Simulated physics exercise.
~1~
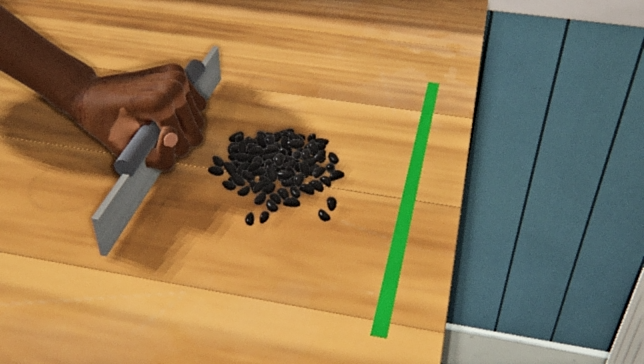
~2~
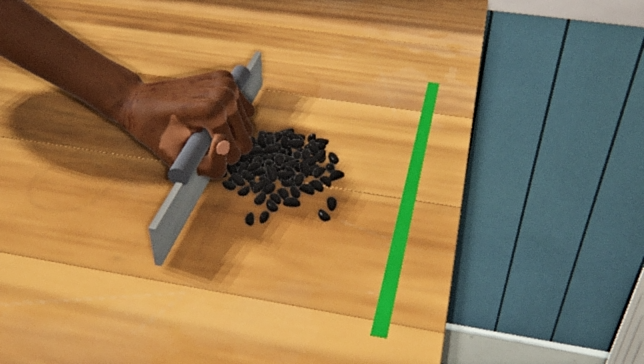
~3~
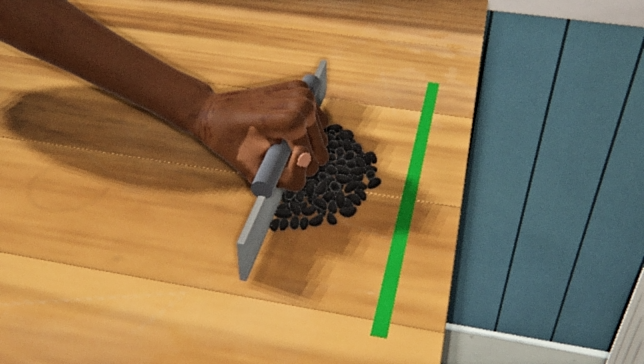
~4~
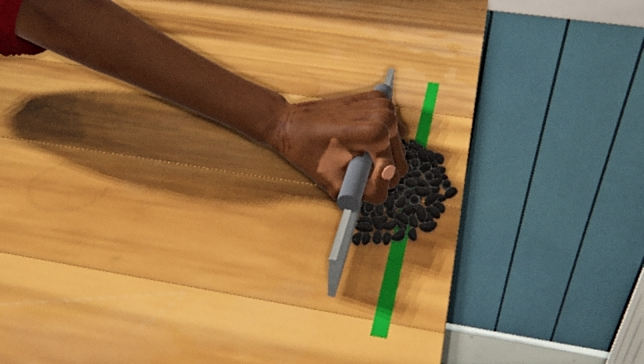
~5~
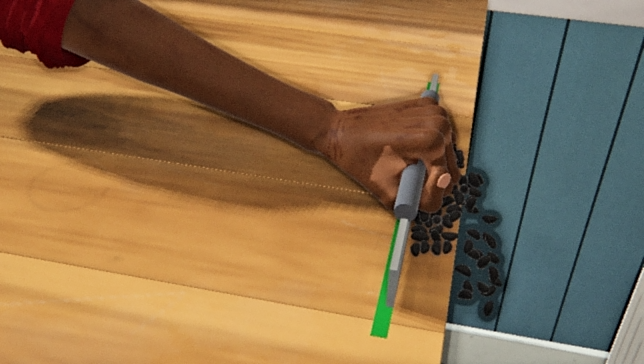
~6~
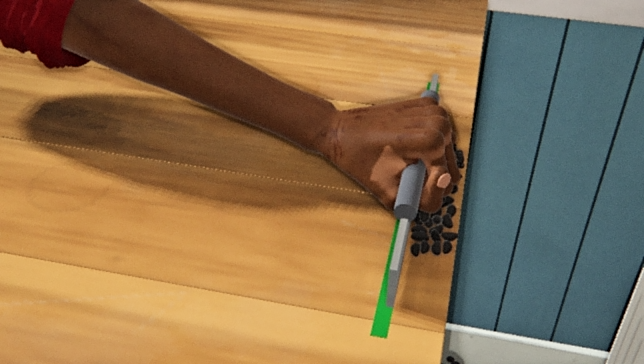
A dark-skinned hand in a red sleeve grips a grey scraper on a pale wooden table, seen from above at a slight tilt. To its right lies a loose heap of small black seeds, then a strip of green tape near the table's right edge, with blue panelling beyond. The hand pushes the scraper rightward until it meets the seeds and bunches them together. It drives them across the tape, and the scraper stops on the green strip. Some seeds spill over the edge and drop out of sight, while the others stay on the table beside the still hand.
